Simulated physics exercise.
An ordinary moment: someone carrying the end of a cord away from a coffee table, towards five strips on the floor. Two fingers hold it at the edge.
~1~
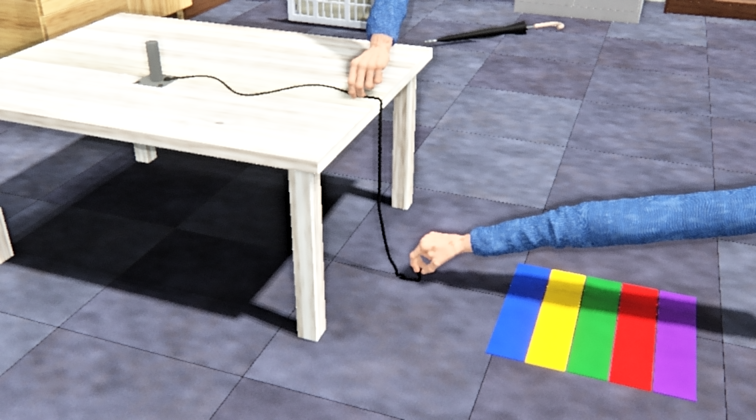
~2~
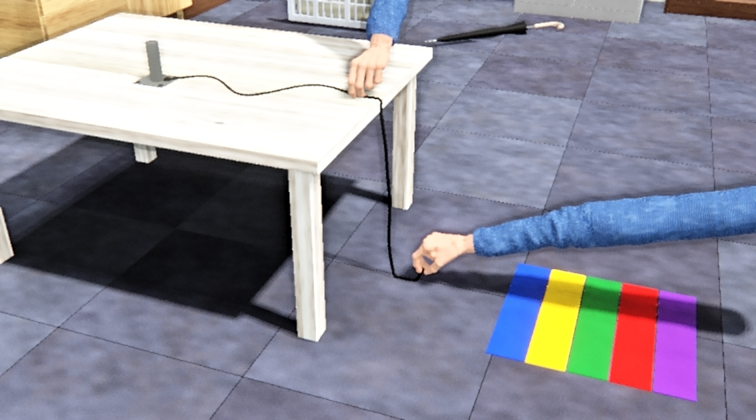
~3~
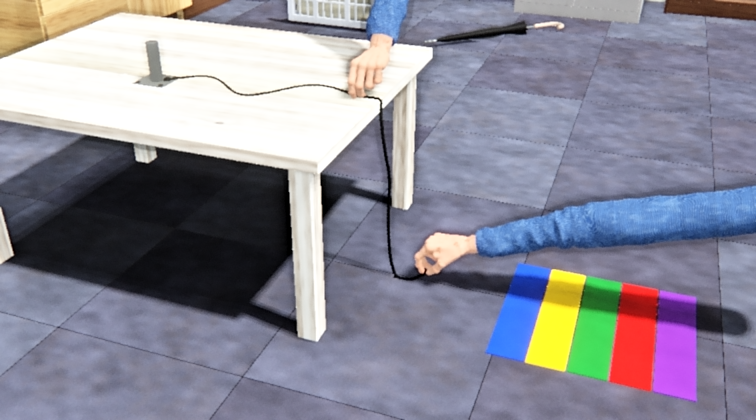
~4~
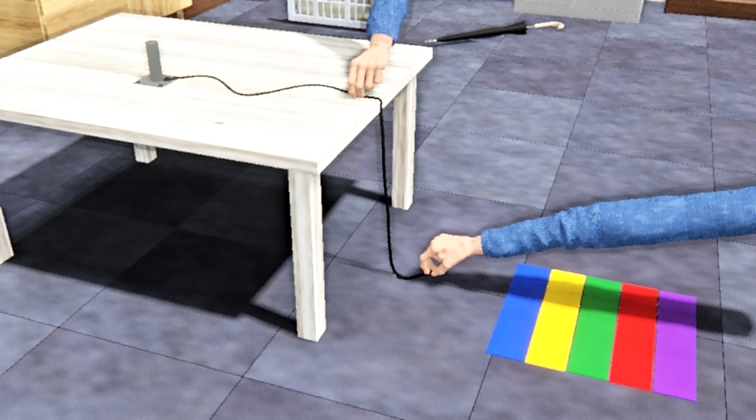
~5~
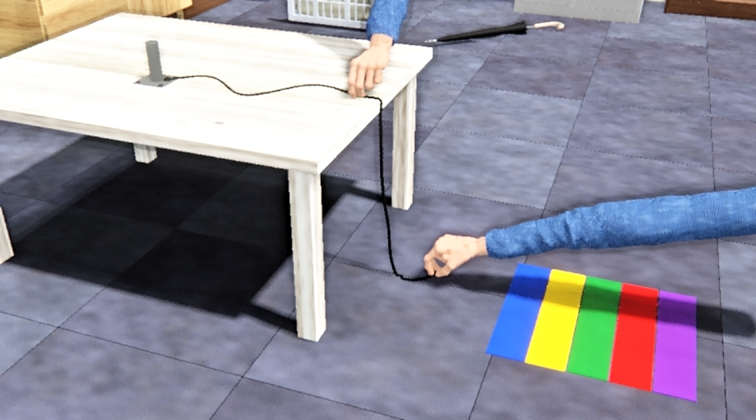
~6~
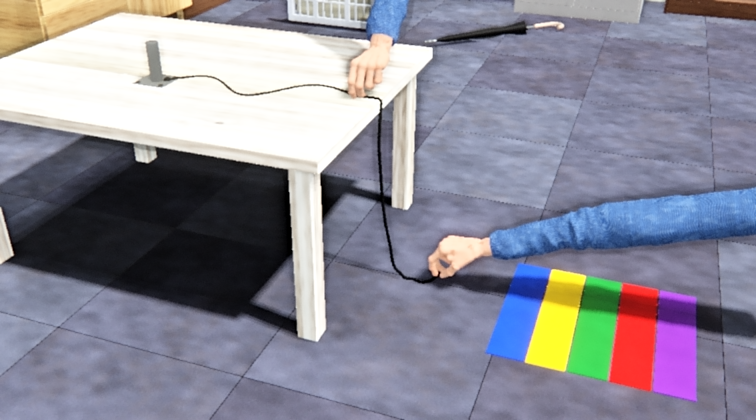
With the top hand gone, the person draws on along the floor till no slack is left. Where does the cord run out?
The end stops over the green strip.
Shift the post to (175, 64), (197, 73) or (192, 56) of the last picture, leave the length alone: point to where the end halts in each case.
The places are (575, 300), (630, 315) and (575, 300).
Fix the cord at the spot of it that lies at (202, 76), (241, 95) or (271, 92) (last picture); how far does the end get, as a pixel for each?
About (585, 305), (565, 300) and (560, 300).
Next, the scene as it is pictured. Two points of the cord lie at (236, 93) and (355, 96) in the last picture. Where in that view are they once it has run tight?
Near (263, 90) and (393, 117).
Early on, end near (532, 293); over blue.
Midway, end near (573, 301); over yellow.
At the end of the slack, end near (597, 306); over green. It gets as far as the green strip.
